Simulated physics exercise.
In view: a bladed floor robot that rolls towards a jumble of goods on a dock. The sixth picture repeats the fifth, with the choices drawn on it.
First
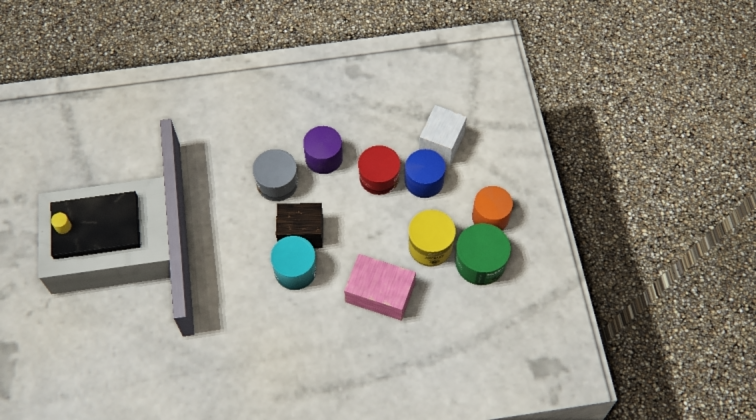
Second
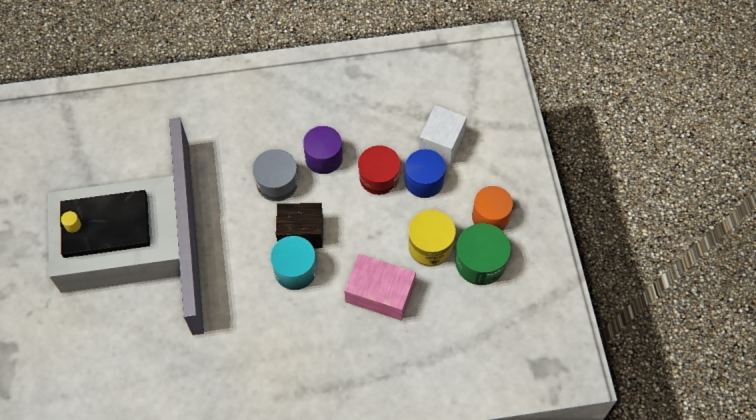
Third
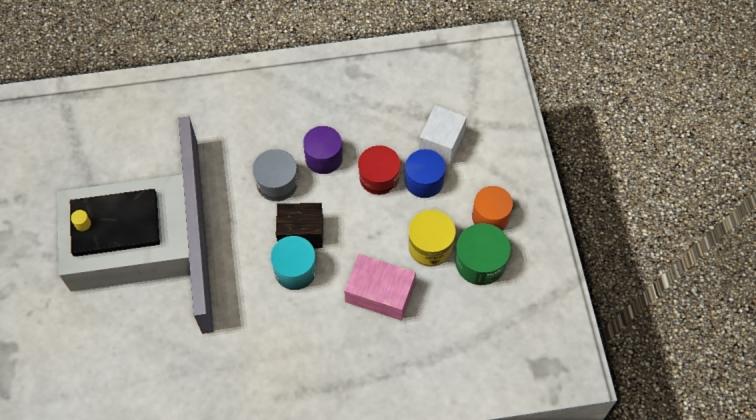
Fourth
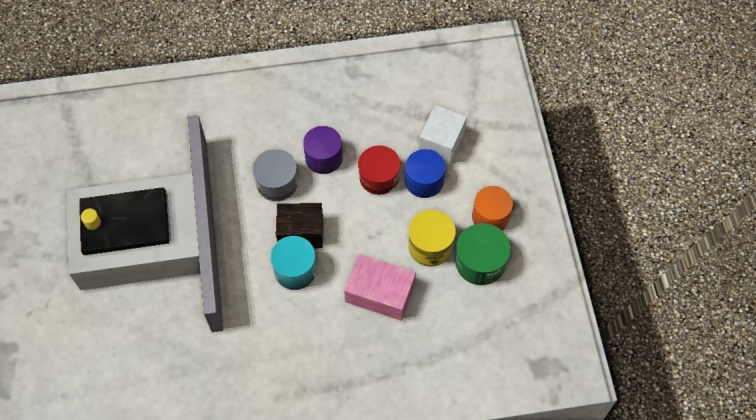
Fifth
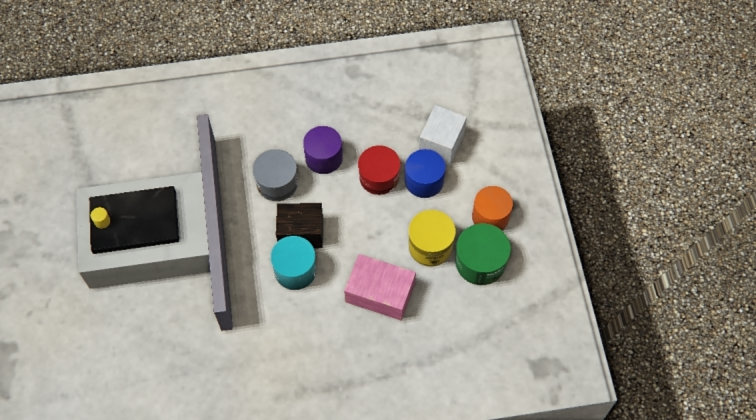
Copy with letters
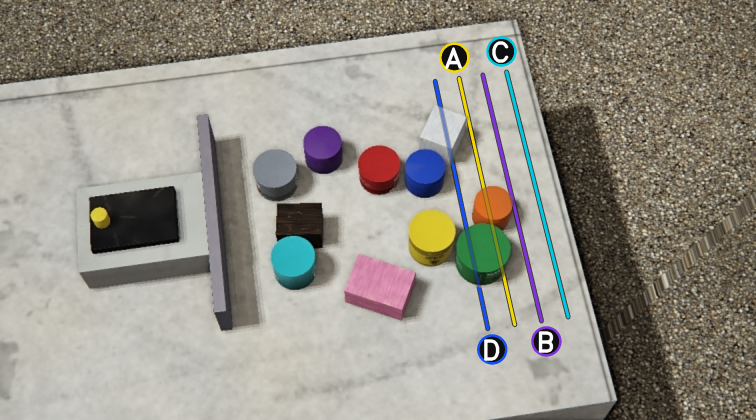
A grey bladed machine with a black top and a small yellow knob rolls slowly and steadily rightward across a pale slab. Its upright blade draws nearer to a loose cluster of coloured round containers and a few blocks, narrowing the gap, while all of those goods stay still and untouched.
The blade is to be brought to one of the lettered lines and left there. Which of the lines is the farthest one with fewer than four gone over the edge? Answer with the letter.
Line A.
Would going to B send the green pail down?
Yes.
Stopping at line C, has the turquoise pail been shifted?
Yes.
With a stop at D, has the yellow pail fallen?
No.
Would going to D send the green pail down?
No.
On the marked copy, A at (485, 194); B at (510, 191); C at (536, 187); D at (460, 198).
With A. Early on, robot (241, 204); purple canister (348, 138); pink crate (387, 288).
Further on, robot (342, 190); orange canister (526, 216); blue canister (499, 188).
At the end, robot (416, 180); orange canister over the edge; green pail (576, 269); one fallen.
As for the rest, B drops five; C drops six; D is within the limit but short.
